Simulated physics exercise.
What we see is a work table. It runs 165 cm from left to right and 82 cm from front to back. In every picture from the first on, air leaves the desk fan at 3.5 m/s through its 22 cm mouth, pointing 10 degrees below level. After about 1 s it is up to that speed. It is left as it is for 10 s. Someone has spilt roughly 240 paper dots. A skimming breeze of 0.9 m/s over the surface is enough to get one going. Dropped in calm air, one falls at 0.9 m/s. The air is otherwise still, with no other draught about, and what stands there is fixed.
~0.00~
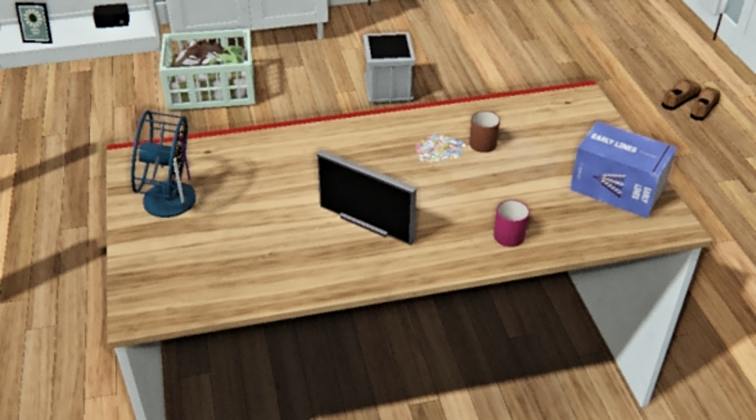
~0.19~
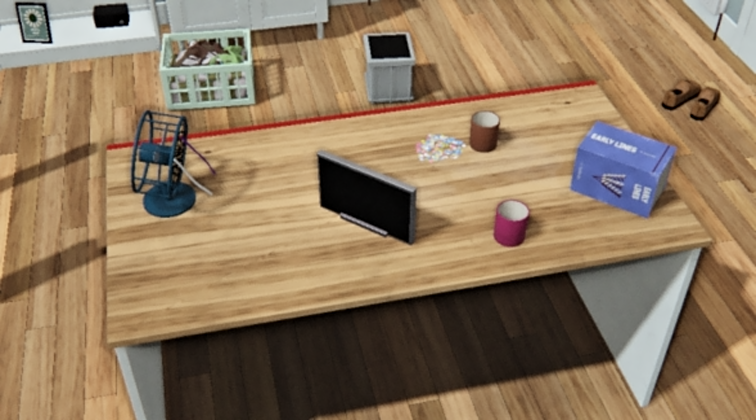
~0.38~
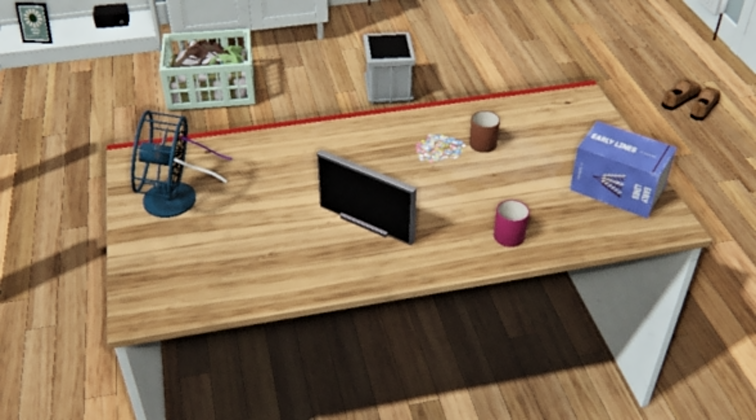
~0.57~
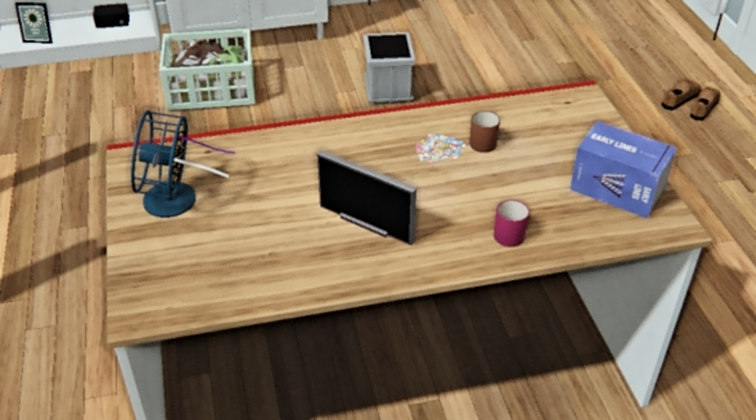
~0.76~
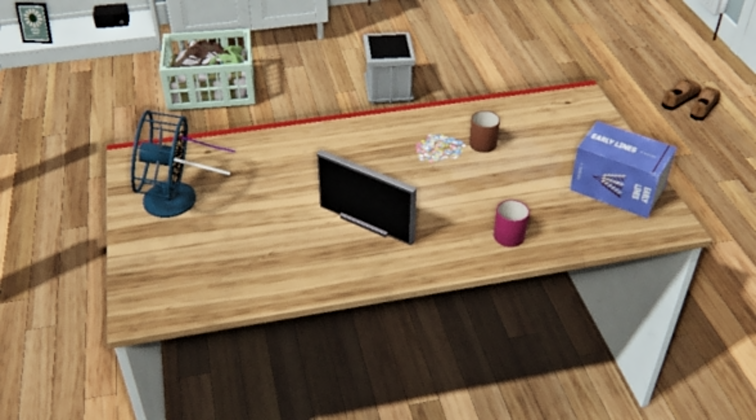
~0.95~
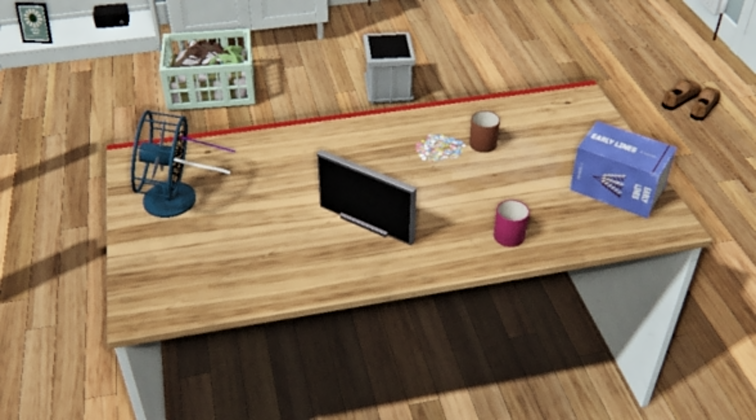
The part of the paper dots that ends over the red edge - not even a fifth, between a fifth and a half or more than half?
The amount goes past half.
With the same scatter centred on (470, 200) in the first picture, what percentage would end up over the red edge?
Share at the end: About 0 %.
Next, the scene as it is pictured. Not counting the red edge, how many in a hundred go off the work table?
Around 30 % of them.
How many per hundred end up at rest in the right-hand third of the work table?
Roughly 2 in a hundred.
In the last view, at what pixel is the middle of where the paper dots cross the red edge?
At roughly pixel (510, 92).
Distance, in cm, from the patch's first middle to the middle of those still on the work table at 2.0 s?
Around 30 cm from the start.
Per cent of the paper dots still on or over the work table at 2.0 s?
I'd put it near 20 per cent.
After 2.0 s, 69 % are over the red edge; the middle of those still in play is near (534, 118); 62 % have settled or left.
After 3.2 s, 70 % are over the red edge; 88 % have settled or left.
After 5.5 s, 71 % are over the red edge; 98 % have settled or left.
After 10.0 s, at the end, 71 % are over the red edge.
